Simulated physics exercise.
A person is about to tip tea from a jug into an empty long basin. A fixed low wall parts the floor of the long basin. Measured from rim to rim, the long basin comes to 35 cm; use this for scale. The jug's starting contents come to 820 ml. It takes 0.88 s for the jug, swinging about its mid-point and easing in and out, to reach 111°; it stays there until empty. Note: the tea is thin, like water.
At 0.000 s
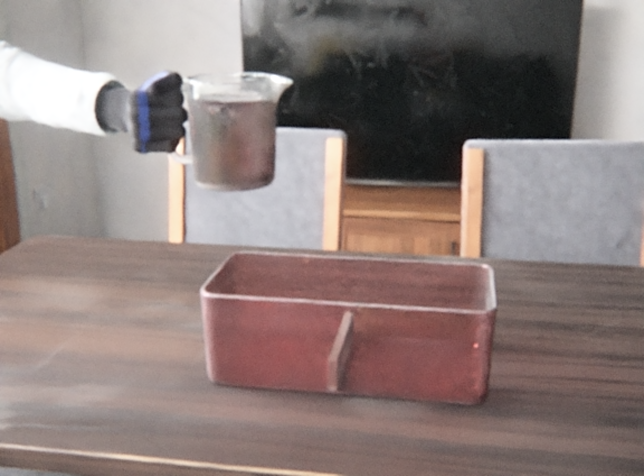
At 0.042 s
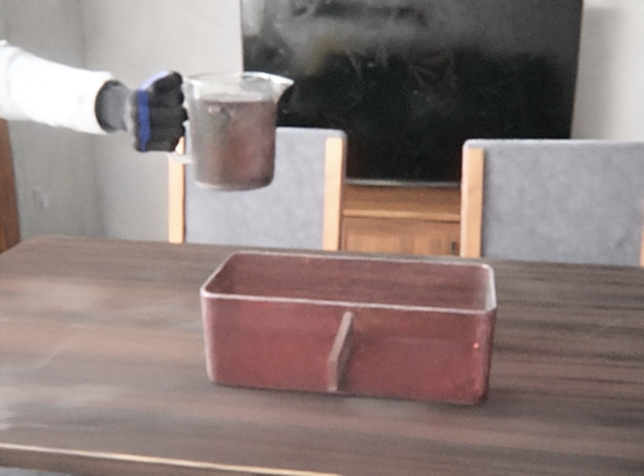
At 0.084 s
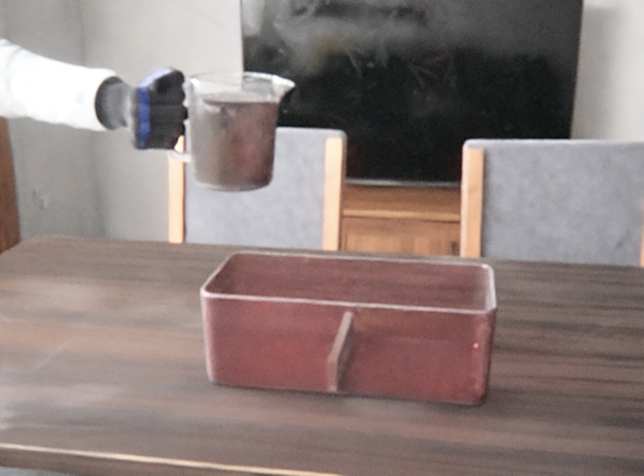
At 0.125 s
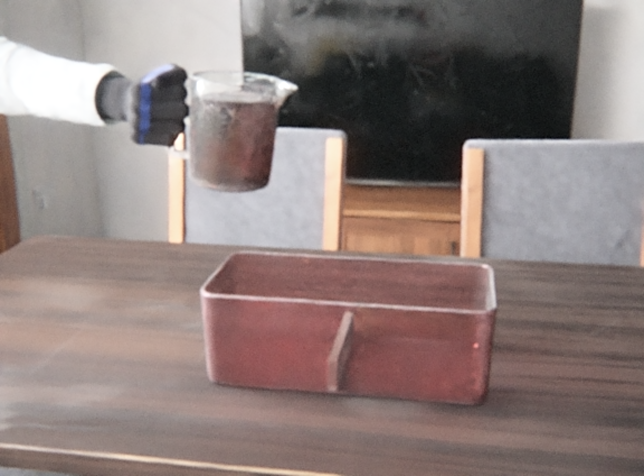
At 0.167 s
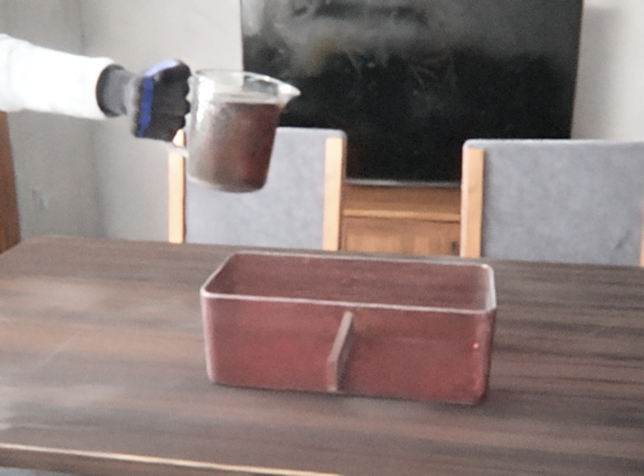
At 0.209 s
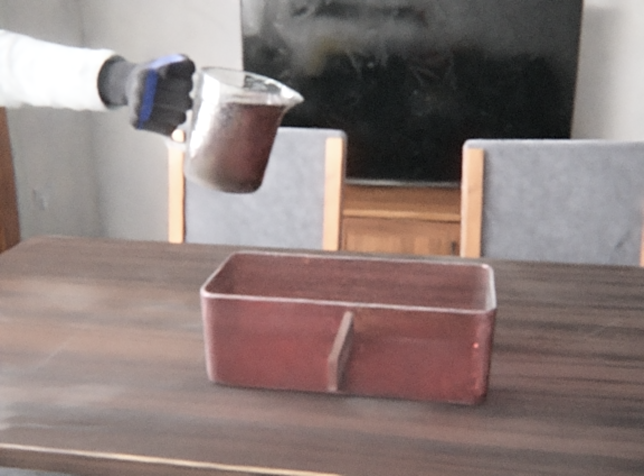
A gloved hand in black and blue, its white-sleeved arm reaching in from the left, holds a clear jug of dark brown liquid almost still, then slowly tilts it slightly to the right. Below sits a long, dull red basin with a short upright divider showing at its front, on a dark wooden table. The unmoving, slightly raised view takes in two grey-backed chairs and a black screen against a pale wall.
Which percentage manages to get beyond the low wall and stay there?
Beyond the low wall, roughly 68 per cent stays.
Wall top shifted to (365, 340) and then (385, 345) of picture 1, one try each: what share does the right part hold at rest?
The first gives near 30 per cent and the second near 10 per cent.
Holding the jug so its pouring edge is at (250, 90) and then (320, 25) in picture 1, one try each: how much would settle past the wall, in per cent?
The first try gives 10 percent and the second 85 percent.
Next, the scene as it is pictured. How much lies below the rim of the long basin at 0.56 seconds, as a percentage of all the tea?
Near 3 in a hundred.
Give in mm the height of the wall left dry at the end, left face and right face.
Left 30 mm, right 22 mm.
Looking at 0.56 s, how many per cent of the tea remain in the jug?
I'd put it near 76 percent.
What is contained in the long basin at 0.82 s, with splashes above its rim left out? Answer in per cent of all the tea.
My estimate is about 54 percent.
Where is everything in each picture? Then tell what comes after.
The first picture shows tilt 0°; pouring edge (292, 81); surface from (194, 97) to (276, 98); the long basin's rim runs from (217, 273) to (493, 289); the wall's top is at (342, 335).
The second picture shows tilt 1°; pouring edge (292, 82); surface from (194, 96) to (276, 99).
The third picture shows tilt 2°; pouring edge (294, 84); surface from (194, 96) to (277, 100).
The fourth picture shows tilt 5°; pouring edge (296, 87); surface from (196, 96) to (279, 100).
The fifth picture shows tilt 10°; pouring edge (300, 92); surface from (198, 97) to (282, 101).
The sixth picture shows tilt 15°; pouring edge (303, 99); surface from (199, 100) to (286, 103).
After 0.56 s the tilt is 79° and 75 per cent is still to pour, 0 is left of the wall and 3 right of it.
After 0.82 s the tilt is 110° and 19 per cent is still to pour, 7 is left of the wall and 48 right of it.
After 1.09 s the tilt is 111° and 1 per cent is still to pour, 28 is left of the wall and 68 right of it.
After 1.38 s the tilt is 111° and 0 per cent is still to pour, 31 is left of the wall and 68 right of it.
In the end 31 per cent lies left of the wall, 68 right of it and 1 outside.
